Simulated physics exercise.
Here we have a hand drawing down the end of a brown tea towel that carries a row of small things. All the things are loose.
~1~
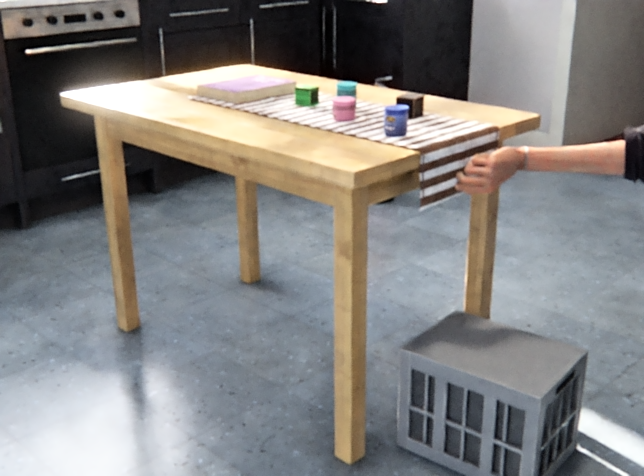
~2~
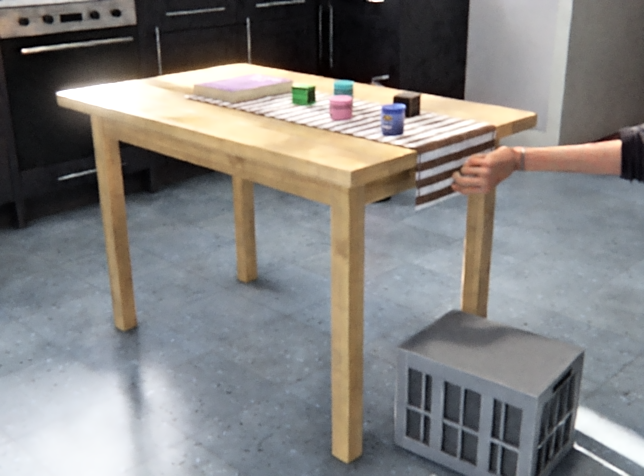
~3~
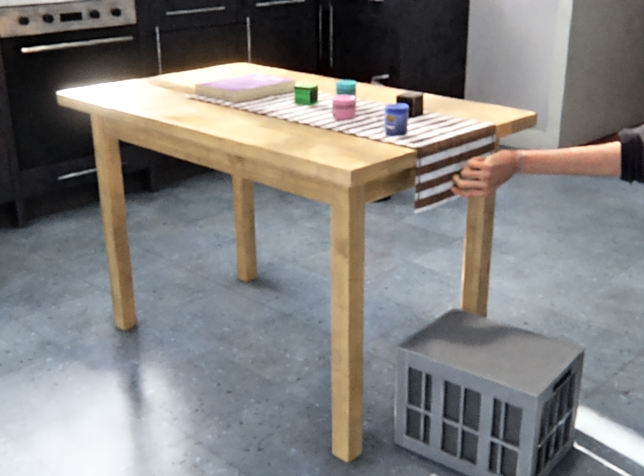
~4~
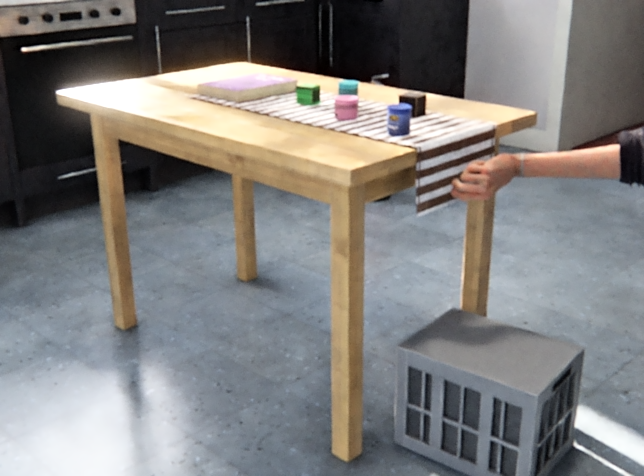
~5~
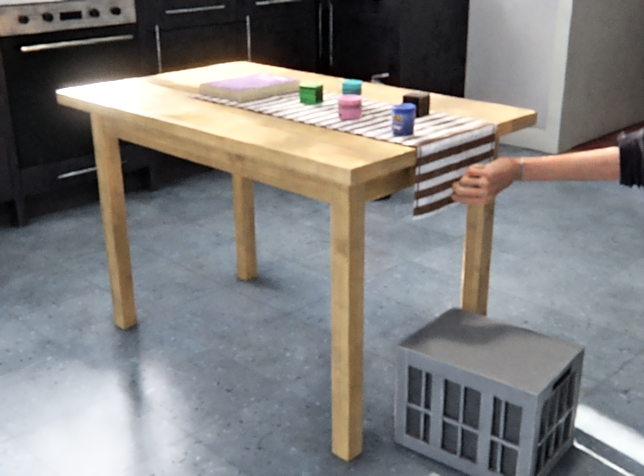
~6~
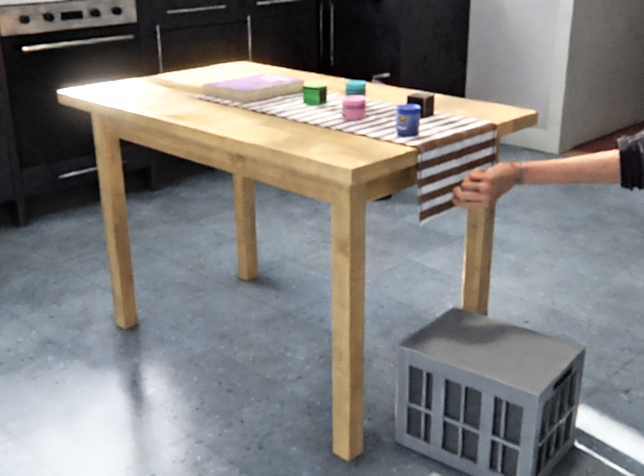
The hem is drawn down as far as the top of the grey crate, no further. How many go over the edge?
The count of fallen things is three.
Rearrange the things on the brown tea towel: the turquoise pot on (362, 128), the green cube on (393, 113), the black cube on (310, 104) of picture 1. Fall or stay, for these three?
The turquoise pot goes over; the green cube comes down; the black cube keeps its place on top.
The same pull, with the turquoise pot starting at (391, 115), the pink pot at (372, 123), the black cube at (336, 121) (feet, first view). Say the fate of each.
The turquoise pot is carried off; the pink pot comes down; the black cube goes over.
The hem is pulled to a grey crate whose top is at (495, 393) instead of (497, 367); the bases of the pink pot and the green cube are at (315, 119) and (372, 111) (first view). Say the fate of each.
The pink pot tumbles off; the green cube is carried off.
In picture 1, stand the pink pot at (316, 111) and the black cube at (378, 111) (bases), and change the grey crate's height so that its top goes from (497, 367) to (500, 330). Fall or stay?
The pink pot survives, the black cube does not fall.
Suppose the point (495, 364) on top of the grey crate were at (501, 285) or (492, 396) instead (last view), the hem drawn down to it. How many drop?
It would be 1 and 4.
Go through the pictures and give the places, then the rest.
In the first picture, hem (419, 211); blue pot (396, 107); black cube (410, 96); pink pot (344, 99); turquoise pot (347, 84); green cube (307, 86); top of the crate (497, 367).
In the second picture, hem (415, 210); blue pot (393, 106).
In the third picture, hem (414, 213); black cube (410, 94).
In the fourth picture, hem (417, 217); pink pot (346, 98); top of the crate (494, 365).
In the fifth picture, hem (413, 220); turquoise pot (352, 82).
In the sixth picture, hem (420, 226); blue pot (408, 107); black cube (421, 95); pink pot (354, 98); turquoise pot (356, 82); green cube (315, 85).
A little later, hem near (455, 266); blue pot gone.
Next, hem near (454, 299); blue pot and black cube gone.
Later still, hem on the crate; blue pot, black cube and pink pot gone.
When it is over, hem on the crate; blue pot, black cube and pink pot gone. It carries off three.
